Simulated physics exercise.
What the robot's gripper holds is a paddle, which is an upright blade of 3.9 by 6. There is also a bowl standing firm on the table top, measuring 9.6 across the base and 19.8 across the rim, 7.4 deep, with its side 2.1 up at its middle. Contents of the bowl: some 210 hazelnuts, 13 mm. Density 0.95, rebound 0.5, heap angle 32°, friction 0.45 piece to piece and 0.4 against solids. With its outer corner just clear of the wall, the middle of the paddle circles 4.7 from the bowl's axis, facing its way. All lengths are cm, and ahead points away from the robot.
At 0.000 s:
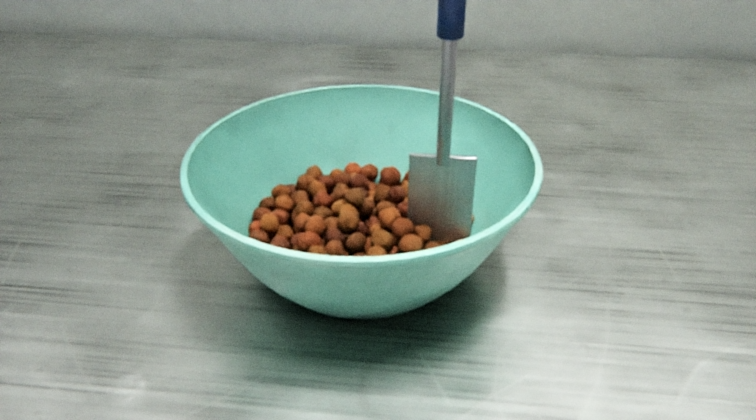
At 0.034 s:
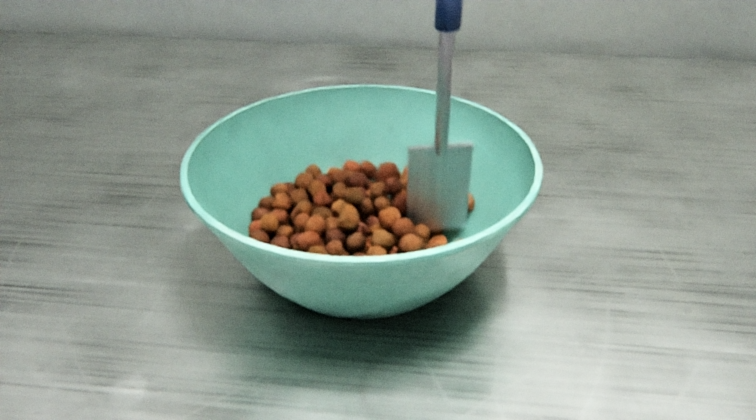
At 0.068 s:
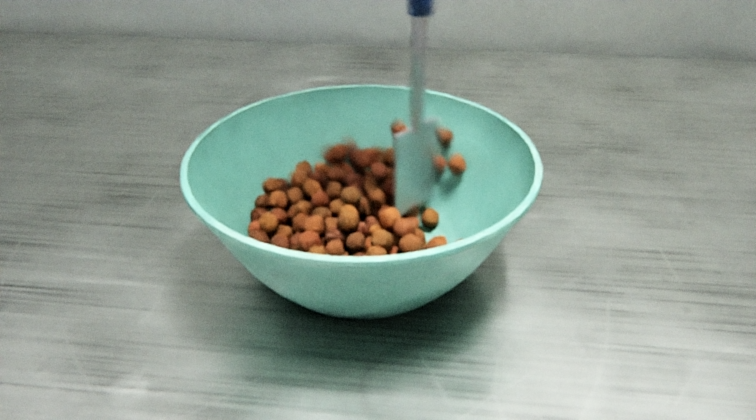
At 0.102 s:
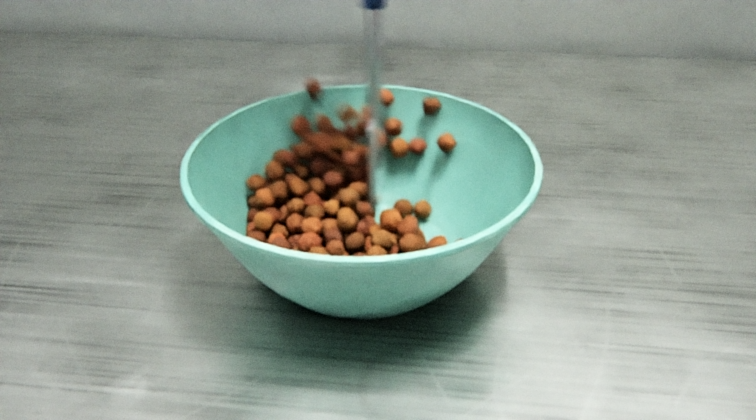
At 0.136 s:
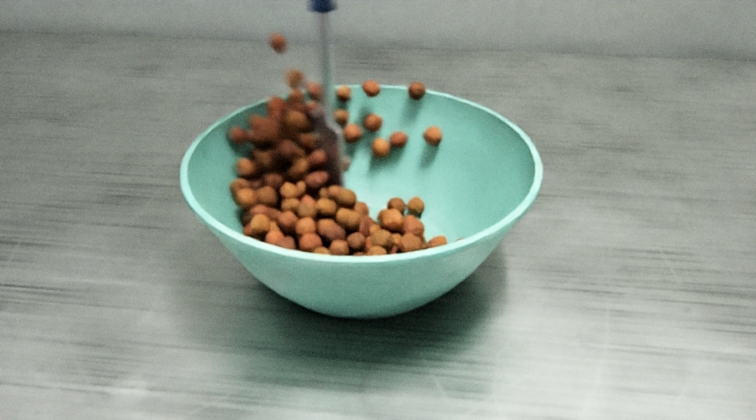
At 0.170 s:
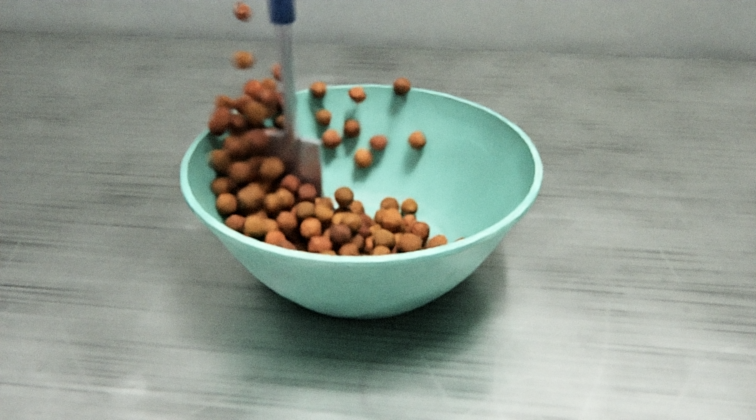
A flat metal paddle on a blue-topped shaft sweeps round the back of a pale green bowl from right to left, turning edge-on and then broad again as it goes. It pushes the brown, nut-like balls into a heap against the left side, with several tossed up above the rim. The bowl stays still on a streaky grey table top, seen from slightly above by an unmoving camera.
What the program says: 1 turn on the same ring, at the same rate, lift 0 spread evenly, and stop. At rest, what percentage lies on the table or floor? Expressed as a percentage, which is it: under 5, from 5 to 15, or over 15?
The percentage is over 15.
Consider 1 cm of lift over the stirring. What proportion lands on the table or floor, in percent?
Around 25 percent of it.
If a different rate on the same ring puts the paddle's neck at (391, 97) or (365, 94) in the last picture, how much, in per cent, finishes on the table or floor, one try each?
Well, about 0 percent the first time and about 0 percent the second.
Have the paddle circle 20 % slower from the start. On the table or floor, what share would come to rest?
My guess is about 10 per cent.
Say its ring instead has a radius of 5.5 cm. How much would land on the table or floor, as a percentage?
It would be close to 15 per cent then.
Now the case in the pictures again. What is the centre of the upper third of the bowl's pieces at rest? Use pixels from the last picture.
Somewhere close to (406, 181).
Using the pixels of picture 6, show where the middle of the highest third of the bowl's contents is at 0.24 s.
About (274, 214) in the last picture.
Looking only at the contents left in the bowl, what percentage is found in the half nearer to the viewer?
Estimate: Some 40 %.
After 0.24 s, 233° round, highest piece 13 above the table; 195 in the bowl, 14 in flight or on the tool.
After 0.30 s, 303° round, highest piece 11 above the table; 182 in the bowl, 1 on the table or floor, 26 in flight or on the tool.
After 0.53 s, 0° round, highest piece 6 above the table; 162 in the bowl, 46 on the table or floor, 1 in flight or on the tool.
After 1.23 s, 0° round, highest piece 5 above the table; 162 in the bowl, 47 on the table or floor.
In the end, 162 in the bowl, 47 on the table or floor. That is 22 % on the table or floor.
